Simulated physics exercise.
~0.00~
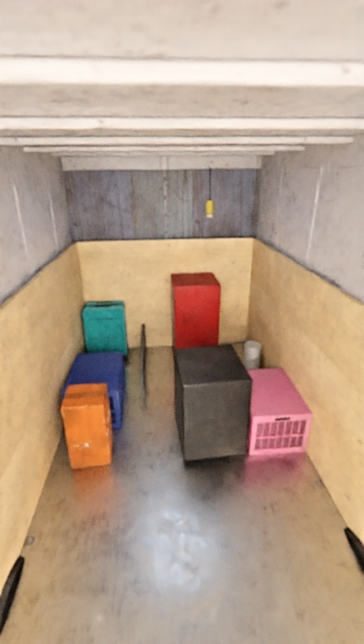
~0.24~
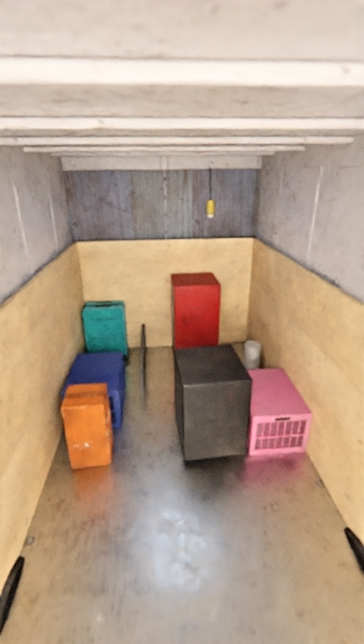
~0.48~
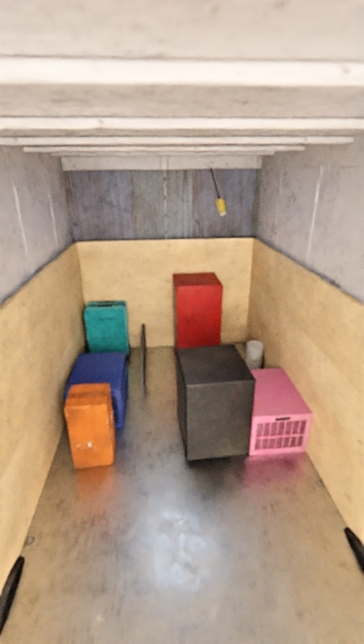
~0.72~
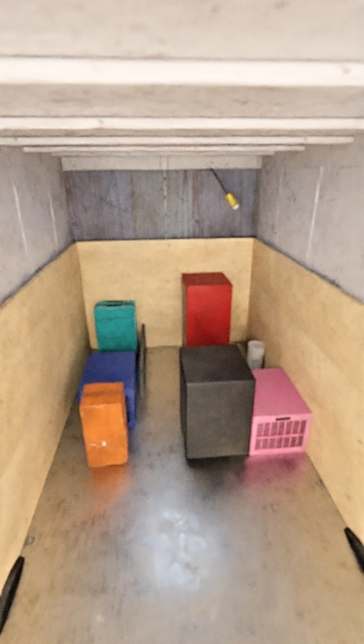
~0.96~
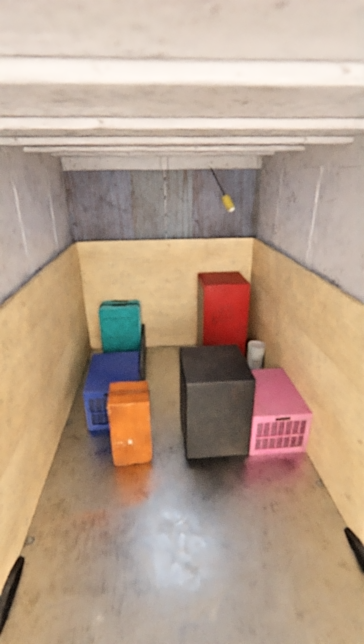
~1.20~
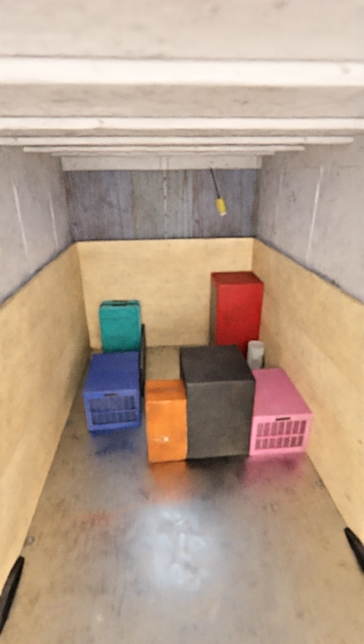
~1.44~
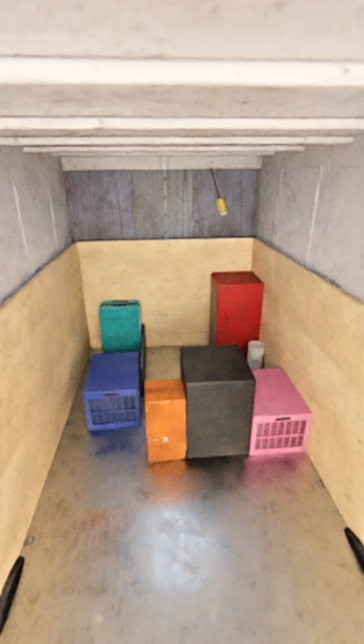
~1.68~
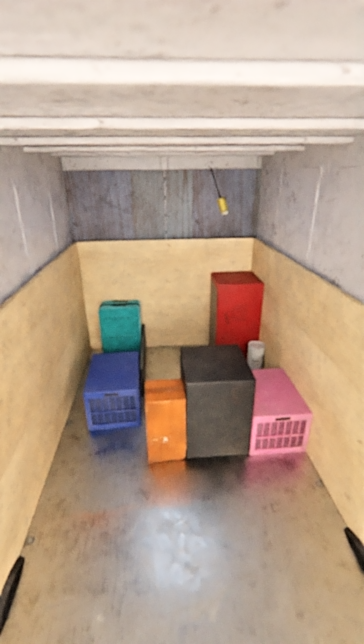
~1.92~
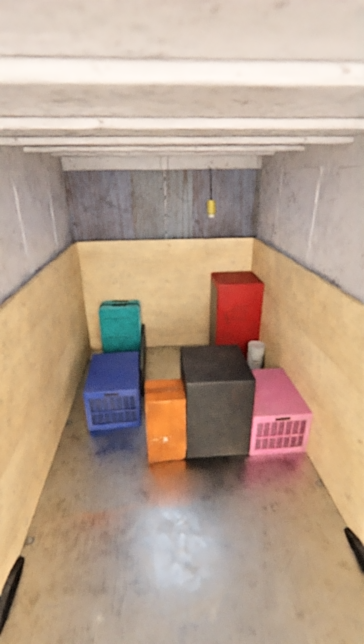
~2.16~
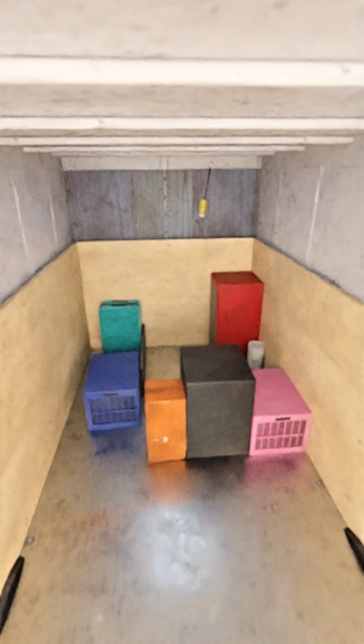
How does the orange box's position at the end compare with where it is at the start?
At the start the orange box stands on the left in front of the blue chest. At the end it is farther right, right beside the black appliance, with the blue chest to its left.
The orange box slides right and stops against the black appliance, everything staying upright.
